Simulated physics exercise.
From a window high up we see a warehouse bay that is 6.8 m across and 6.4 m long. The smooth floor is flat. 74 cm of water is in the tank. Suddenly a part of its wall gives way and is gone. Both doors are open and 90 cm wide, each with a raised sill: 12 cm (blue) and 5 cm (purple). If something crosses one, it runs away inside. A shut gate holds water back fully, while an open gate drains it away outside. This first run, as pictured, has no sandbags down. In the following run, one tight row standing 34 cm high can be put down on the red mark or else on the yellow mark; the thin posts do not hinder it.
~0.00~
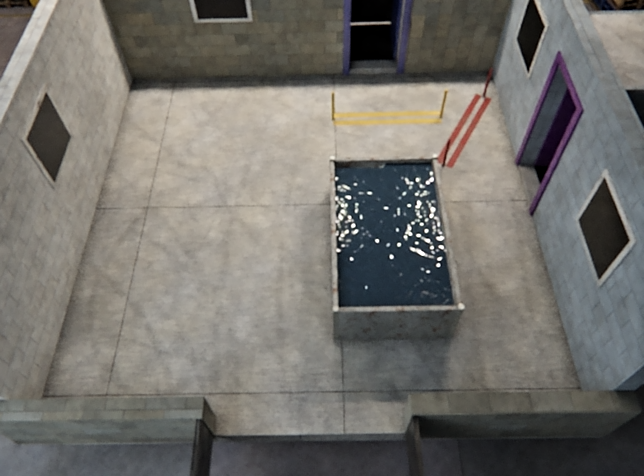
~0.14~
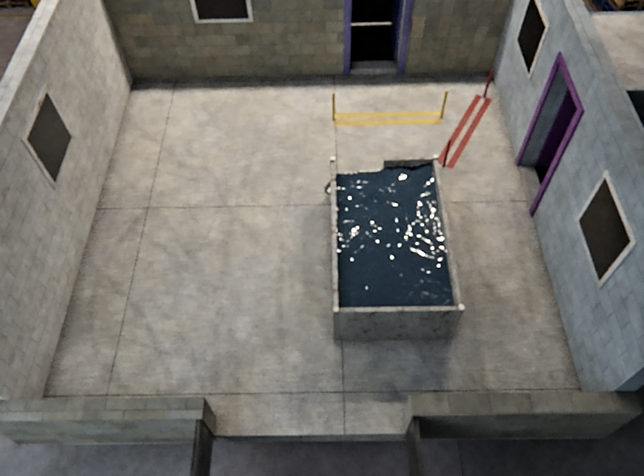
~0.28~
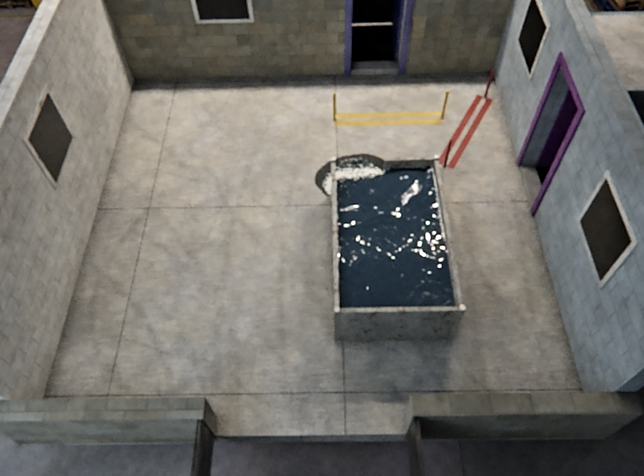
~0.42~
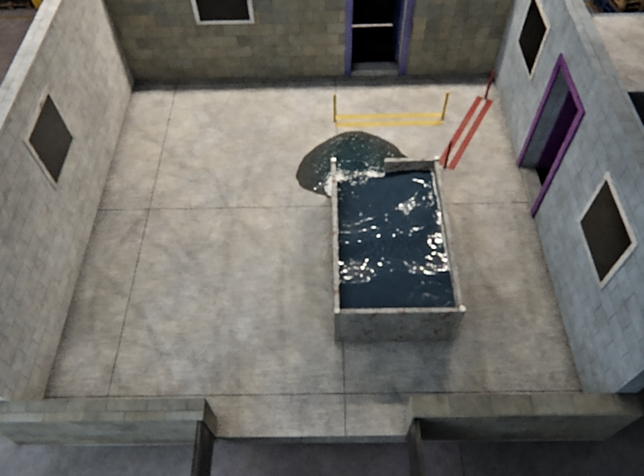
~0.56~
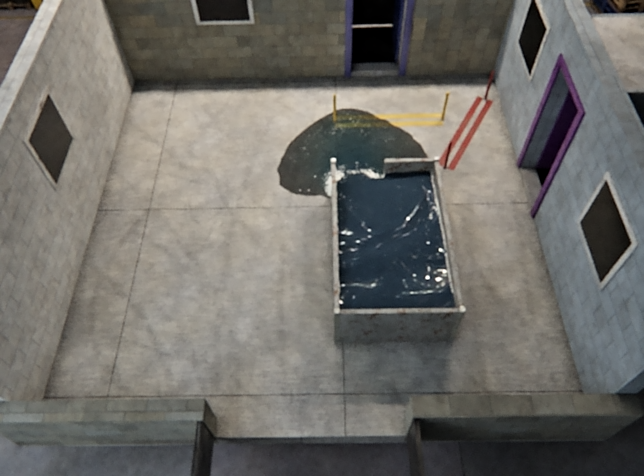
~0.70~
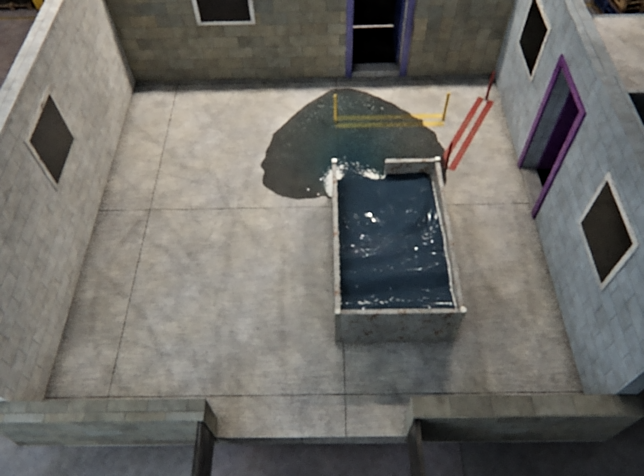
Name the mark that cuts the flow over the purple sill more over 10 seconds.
The red mark does.
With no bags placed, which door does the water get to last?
After all the others, the purple door.
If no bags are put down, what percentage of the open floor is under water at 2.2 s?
Wet share: Around 30 %.
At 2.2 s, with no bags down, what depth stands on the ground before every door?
Blue 26 cm, purple 0 cm.
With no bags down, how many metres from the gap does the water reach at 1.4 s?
3.4 m.
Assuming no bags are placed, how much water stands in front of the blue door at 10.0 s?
Depth reading: Near 8.0 cm.
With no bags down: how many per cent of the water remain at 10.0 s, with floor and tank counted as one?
92 %.
After 1.4 s water covers 25 % of the floor and is deepest (38 cm) near (349, 190) in the run without bags; in at the purple door, 0 L with no bags, 0 L with the row on red, 0 L on yellow.
After 2.2 s water covers 30 % of the floor and is deepest (32 cm) near (349, 190) in the run without bags; in at the purple door, 0 L with no bags, 0 L with the row on red, 1 L on yellow.
After 3.5 s water covers 35 % of the floor and is deepest (24 cm) near (142, 97) in the run without bags; in at the purple door, 0 L with no bags, 0 L with the row on red, 18 L on yellow.
After 6.0 s water covers 75 % of the floor and is deepest (16 cm) near (134, 91) in the run without bags; in at the purple door, 0 L with no bags, 0 L with the row on red, 41 L on yellow.
After 10.0 s water covers 100 % of the floor and is deepest (9 cm) near (38, 419) in the run without bags; in at the purple door, 0 L with no bags, 1 L with the row on red, 49 L on yellow.
